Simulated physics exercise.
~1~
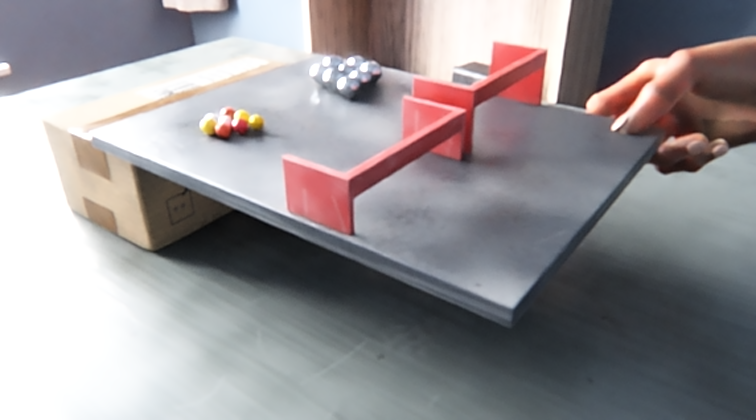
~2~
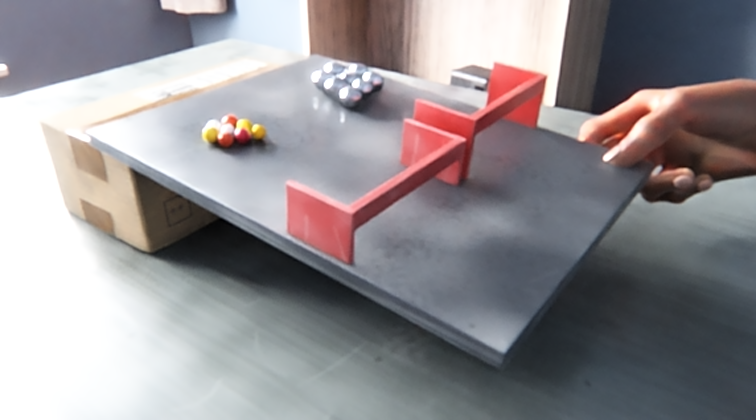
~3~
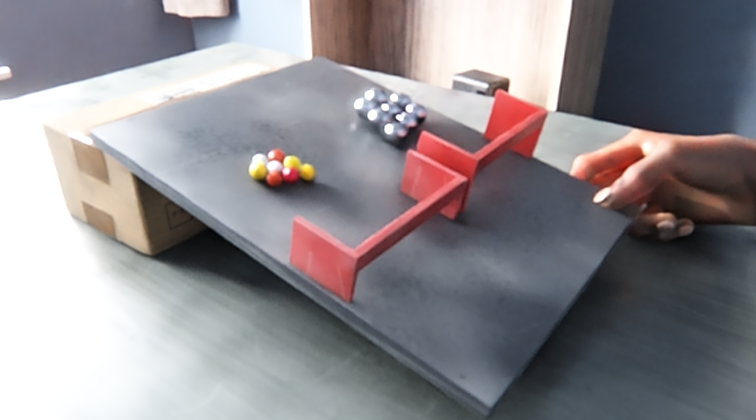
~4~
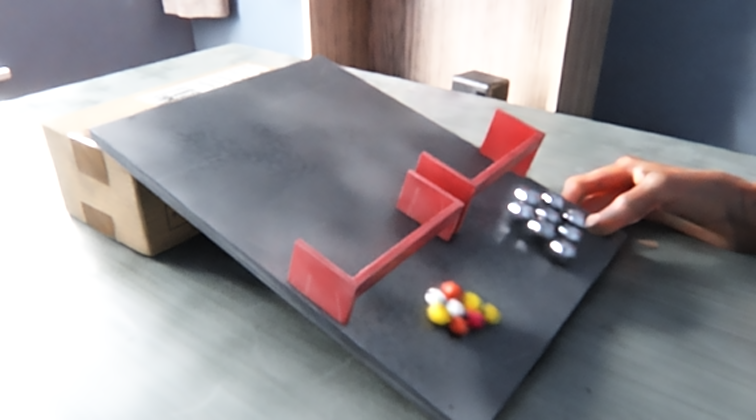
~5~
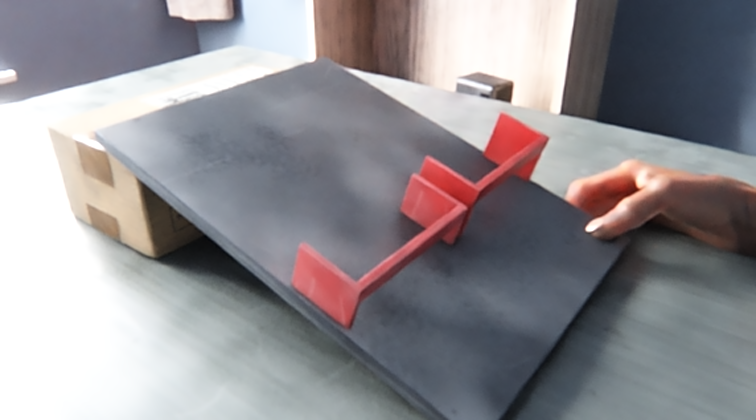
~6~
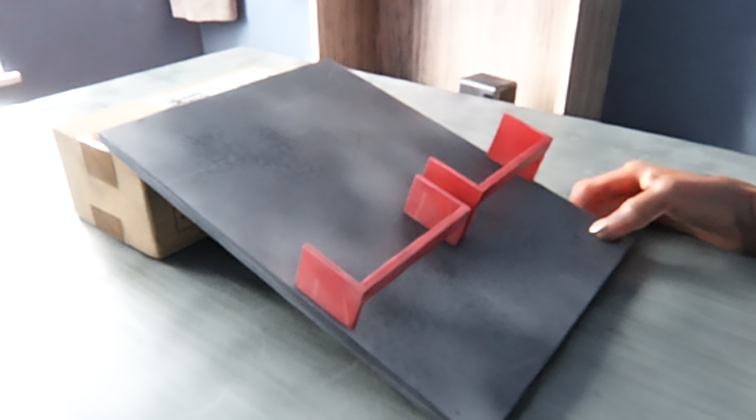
A hand lowered one end of a dark board propped on a cardboard box, and as it tilted, a cluster of red, yellow and white balls and a cluster of shiny dark ones rolled under the red bars and out of sight, leaving the sloping board empty.
